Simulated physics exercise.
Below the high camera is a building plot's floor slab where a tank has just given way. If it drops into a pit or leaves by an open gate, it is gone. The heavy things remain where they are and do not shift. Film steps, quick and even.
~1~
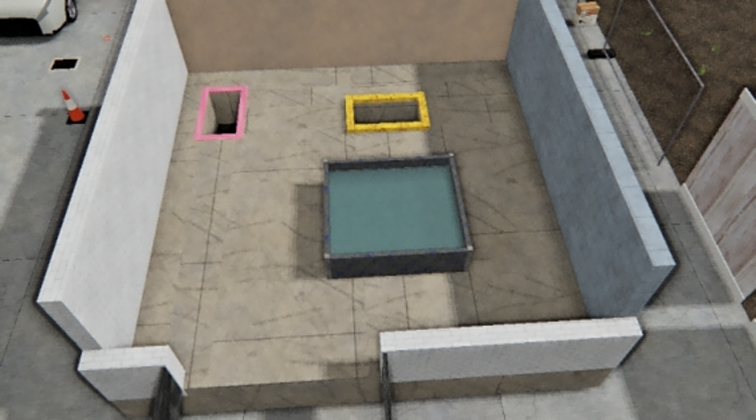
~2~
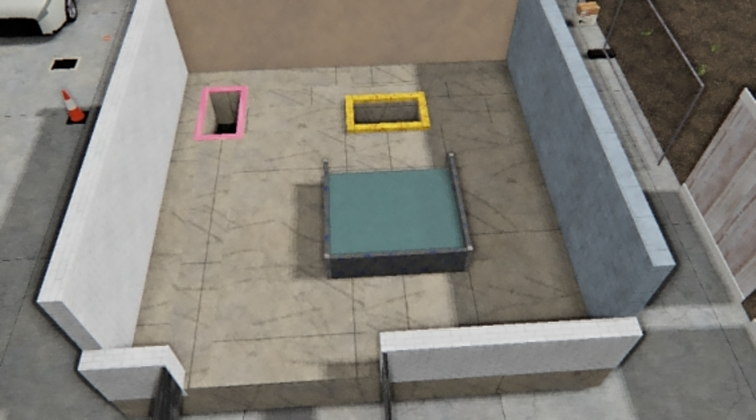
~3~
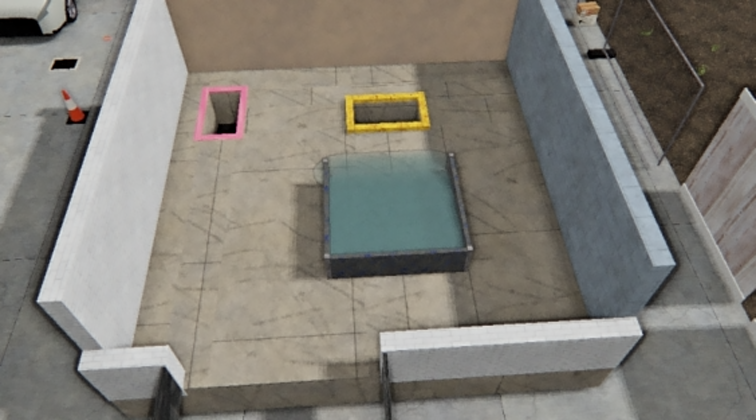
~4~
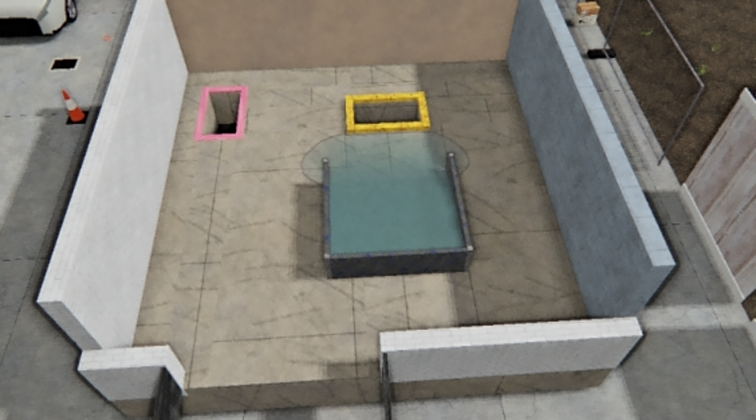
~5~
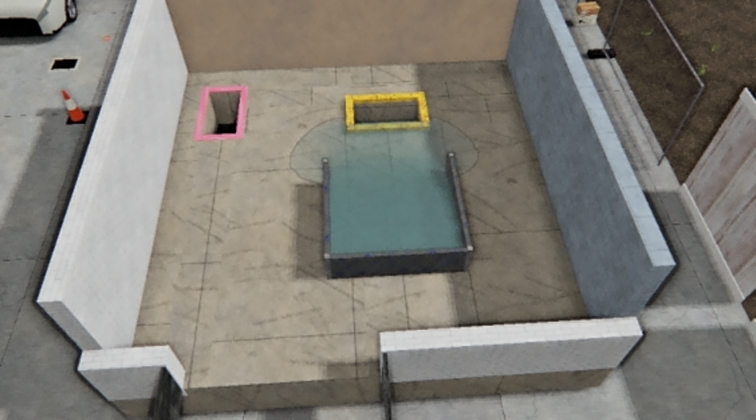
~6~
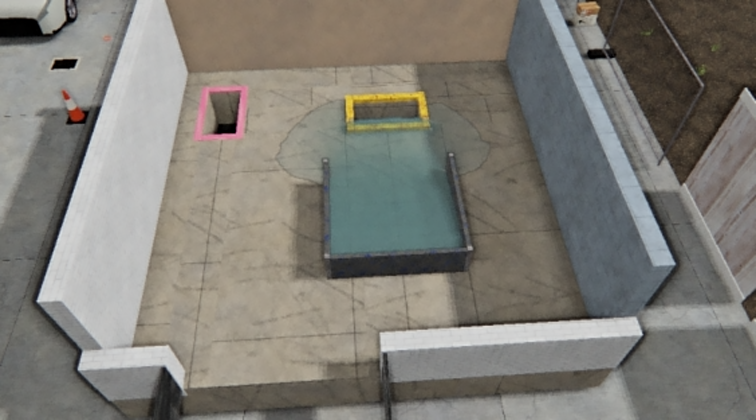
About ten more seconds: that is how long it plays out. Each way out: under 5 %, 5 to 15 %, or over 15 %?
One by one: As it plays out the gate never reaches five per cent; as it plays out the yellow pit goes past fifteen per cent; as it plays out the pink pit goes past fifteen per cent.
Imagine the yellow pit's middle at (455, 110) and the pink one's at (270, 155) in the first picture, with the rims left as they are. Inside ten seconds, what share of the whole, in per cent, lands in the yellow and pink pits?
The yellow pit takes around 6 percent, while the pink pit takes around 14 percent.
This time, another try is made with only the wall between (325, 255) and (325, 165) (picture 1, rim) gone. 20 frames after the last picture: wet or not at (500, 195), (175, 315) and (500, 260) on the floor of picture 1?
In the order asked: Out of reach, sodden, out of reach.
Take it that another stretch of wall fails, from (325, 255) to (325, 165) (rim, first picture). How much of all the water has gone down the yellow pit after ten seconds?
Yellow takes 0 in a hundred.
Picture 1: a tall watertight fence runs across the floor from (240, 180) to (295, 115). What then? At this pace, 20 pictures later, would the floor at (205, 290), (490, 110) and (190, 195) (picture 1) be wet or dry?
Okay, the first comes out left untouched, the next soaked, and the last left untouched.
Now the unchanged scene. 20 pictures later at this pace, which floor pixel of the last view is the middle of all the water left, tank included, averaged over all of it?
About (385, 137).
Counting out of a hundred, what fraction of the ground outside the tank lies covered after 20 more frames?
40 %, roughly.
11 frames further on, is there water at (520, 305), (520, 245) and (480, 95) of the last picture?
Point 1: Unwetted; point 2: Unwetted; point 3: Inundated.
A moment on, water covers 25 % of the floor; the gate 0 %, the yellow pit 9 %, the pink pit 0 %.
Next, water covers 30 % of the floor; the gate 0 %, the yellow pit 16 %, the pink pit 1 %.
Then, water covers 40 % of the floor; the gate 0 %, the yellow pit 19 %, the pink pit 6 %.
Later, water covers 60 % of the floor; the gate 0 %, the yellow pit 20 %, the pink pit 14 %.
In the end, water covers 75 % of the floor; the gate 0 %, the yellow pit 20 %, the pink pit 22 %.
